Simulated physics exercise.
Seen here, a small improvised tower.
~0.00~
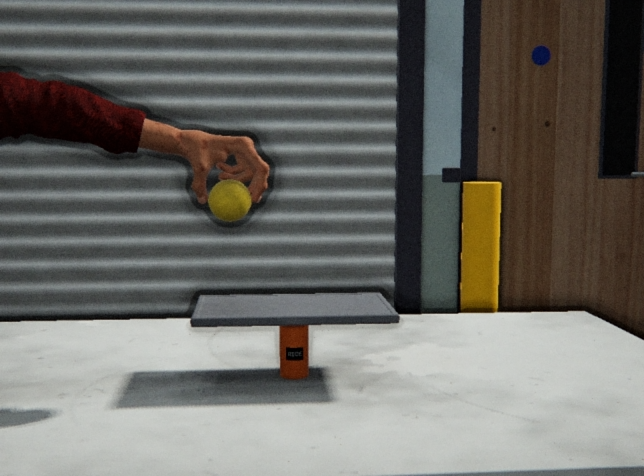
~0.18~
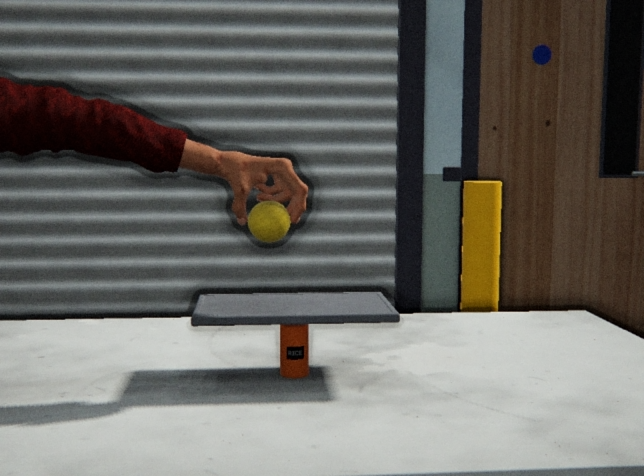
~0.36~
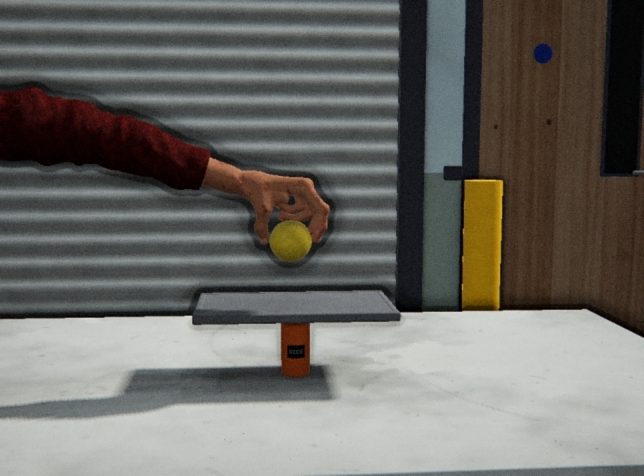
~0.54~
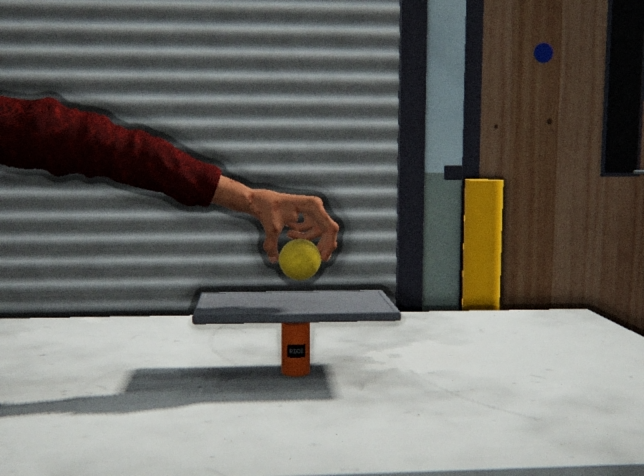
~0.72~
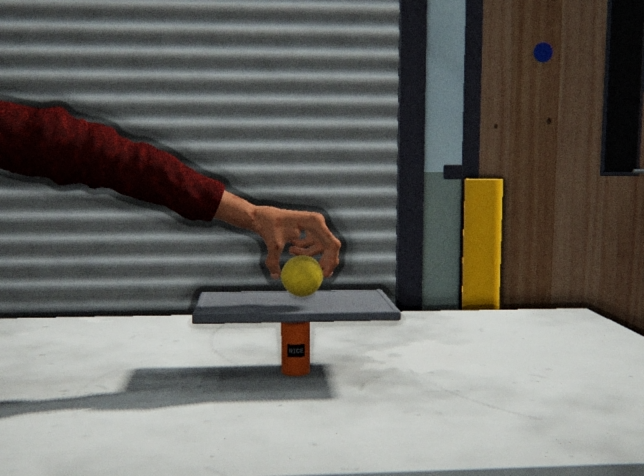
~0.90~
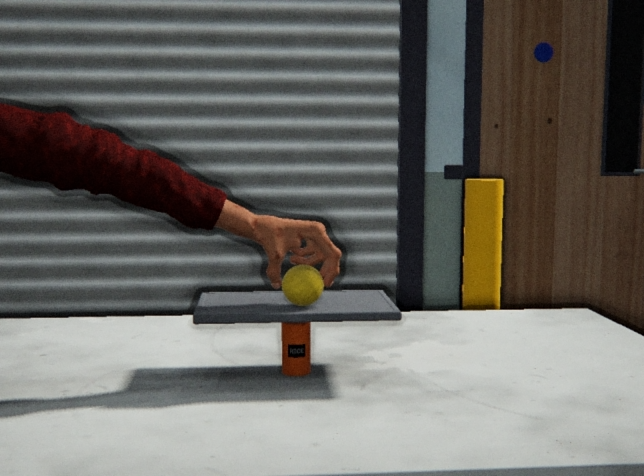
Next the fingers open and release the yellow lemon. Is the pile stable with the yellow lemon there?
It keeps its balance.
Around 1.20 s, nothing moves.
Around 1.60 s, yellow lemon resting near (303, 286).
Finally (2.0 s), all 3 still in place. Final places as the last picture's camera would see them, yellow lemon near (303, 286). The stack holds.
